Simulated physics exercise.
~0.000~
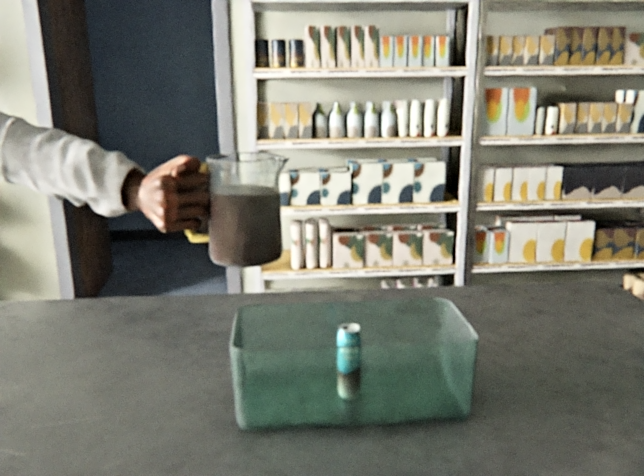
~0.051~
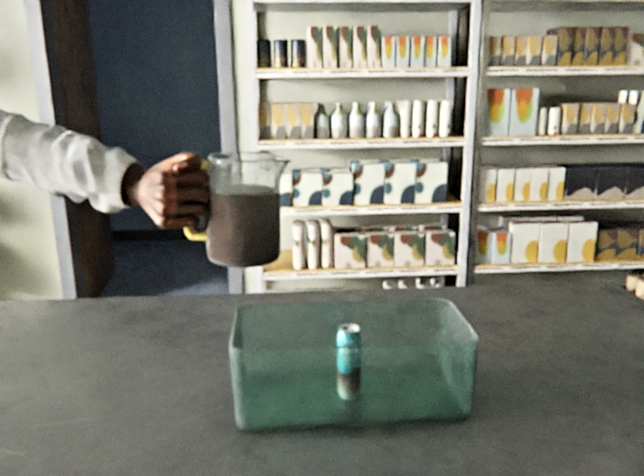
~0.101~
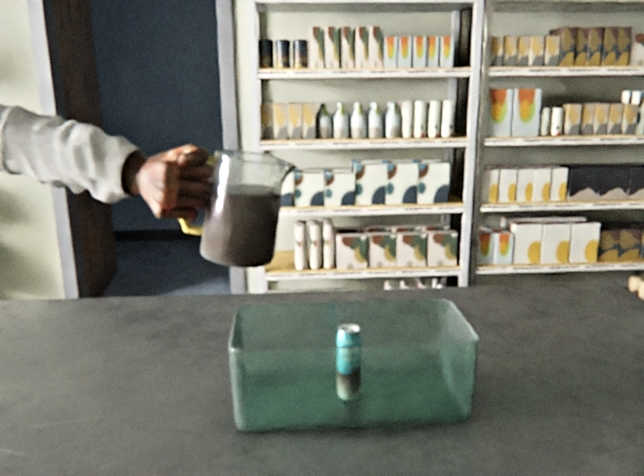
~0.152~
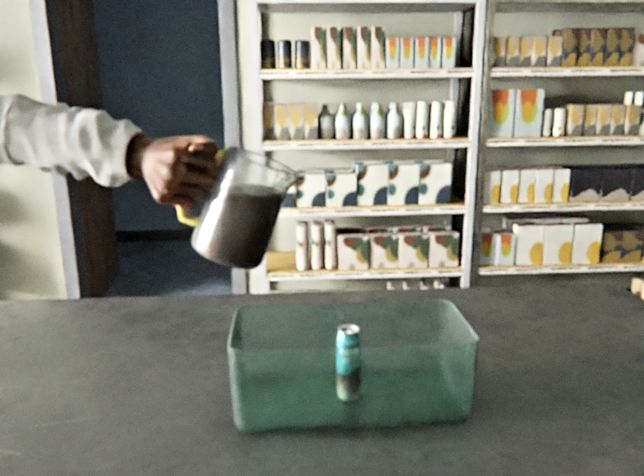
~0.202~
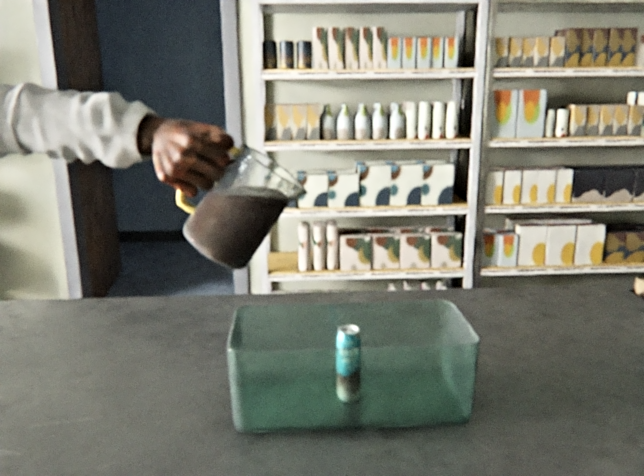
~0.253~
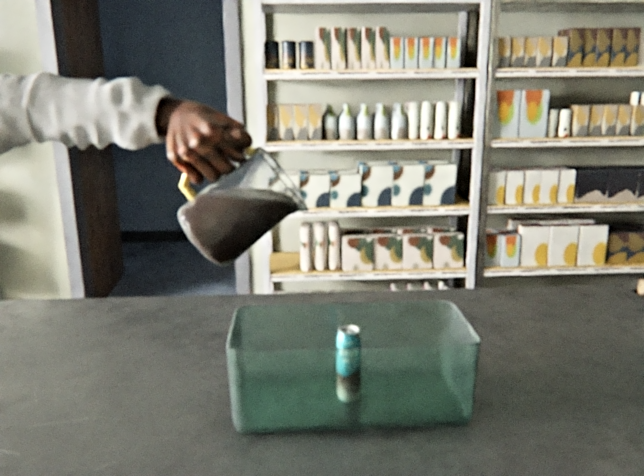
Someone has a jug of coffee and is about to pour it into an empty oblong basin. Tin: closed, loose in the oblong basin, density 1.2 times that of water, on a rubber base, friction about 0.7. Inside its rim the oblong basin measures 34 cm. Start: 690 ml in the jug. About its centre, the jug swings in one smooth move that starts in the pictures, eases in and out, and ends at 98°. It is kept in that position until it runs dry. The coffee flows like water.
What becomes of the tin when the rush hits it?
You'll see it resist.
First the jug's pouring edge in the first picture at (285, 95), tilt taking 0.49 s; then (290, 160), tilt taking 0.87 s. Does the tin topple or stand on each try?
Try 1: Still standing; try 2: Still standing.
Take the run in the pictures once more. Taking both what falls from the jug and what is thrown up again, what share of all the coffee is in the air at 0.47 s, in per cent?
Around 24 in a hundred.
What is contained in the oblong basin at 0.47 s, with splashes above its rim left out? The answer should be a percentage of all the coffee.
Roughly 4 percent.
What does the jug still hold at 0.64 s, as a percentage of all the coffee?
About 34 percent.
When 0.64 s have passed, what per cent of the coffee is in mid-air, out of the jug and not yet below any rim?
In-air share: About 28 %.
By 0.47 s the tilt is 98° and 71 per cent is still to pour; the tin stands where it began.
By 0.64 s the tilt is 98° and 35 per cent is still to pour; the tin stands where it began.
By 0.81 s the tilt is 98° and 16 per cent is still to pour; the tin stands where it began.
By 0.99 s the tilt is 98° and 7 per cent is still to pour; the tin stands where it began.
At rest the tin stands where it began.
